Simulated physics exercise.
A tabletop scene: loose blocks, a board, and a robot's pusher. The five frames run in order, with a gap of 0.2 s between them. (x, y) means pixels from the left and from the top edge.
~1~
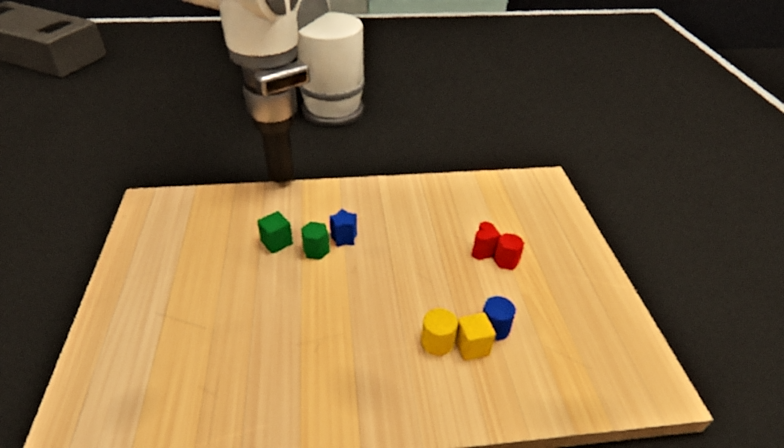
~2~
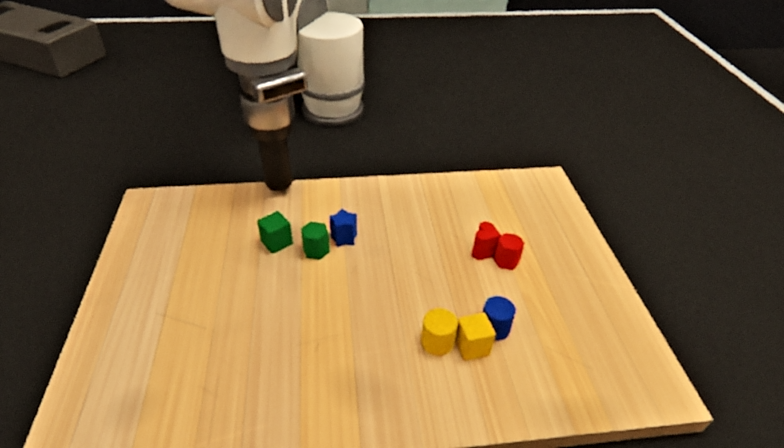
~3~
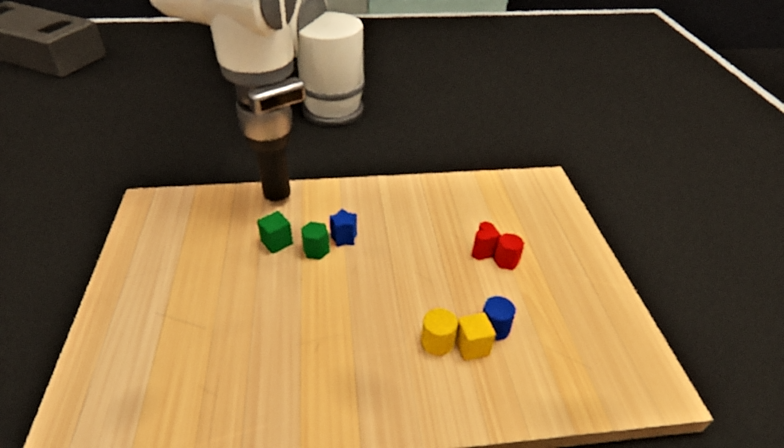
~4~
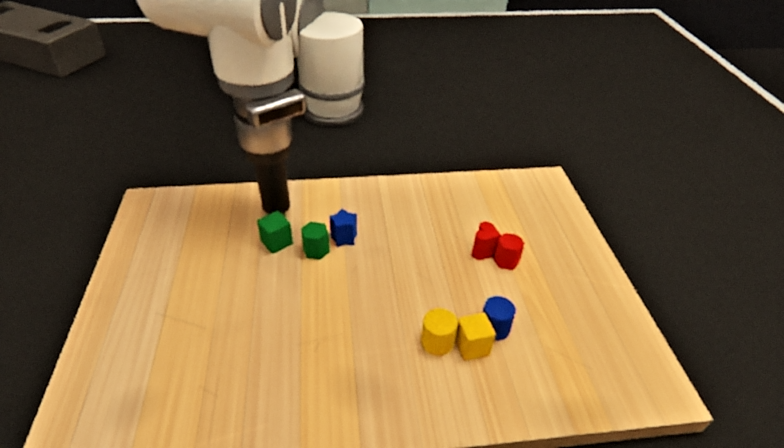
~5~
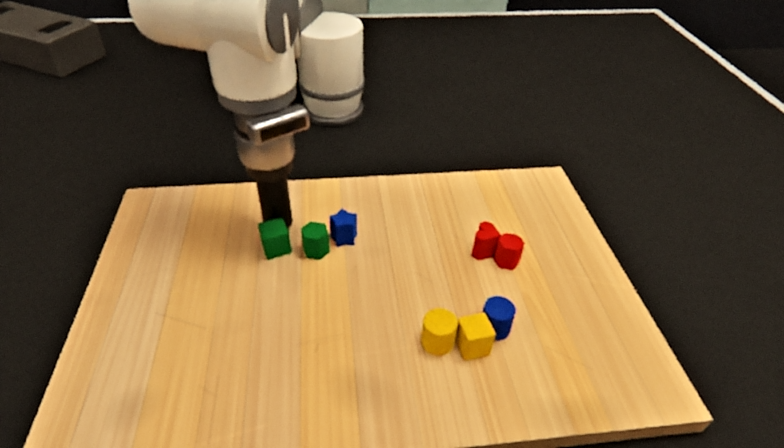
A robot arm lowered its dark pusher toward a wooden board of green, blue, red and yellow blocks, then nudged the green square block slightly toward the viewer while the others stayed still.
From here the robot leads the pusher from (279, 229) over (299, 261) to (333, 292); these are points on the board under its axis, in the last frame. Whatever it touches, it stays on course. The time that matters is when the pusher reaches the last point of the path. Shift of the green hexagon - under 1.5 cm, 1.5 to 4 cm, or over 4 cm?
The answer will be the middling band, 1.5 to 4 cm.
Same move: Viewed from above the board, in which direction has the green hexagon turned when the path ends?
From the top, the block rotates counterclockwise.
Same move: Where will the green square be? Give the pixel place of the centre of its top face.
At the end it should sit near (269, 252).
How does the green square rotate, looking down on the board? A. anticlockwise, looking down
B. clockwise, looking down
Letter B.
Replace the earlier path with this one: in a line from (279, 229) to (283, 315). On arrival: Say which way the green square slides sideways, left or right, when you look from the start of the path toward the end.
Out to the right.
The first path, step by step. One third of the way, pusher (290, 244); green square (271, 248), turned 55° clockwise; green hexagon (318, 231), turned 15° anticlockwise.
Two thirds of the way, pusher (308, 265); green square (269, 252), turned 70° clockwise; green hexagon (328, 235), turned 75° anticlockwise.
At the end, pusher (333, 285); green square (269, 252), turned 70° clockwise; green hexagon (328, 235), turned 75° anticlockwise; blue star still.
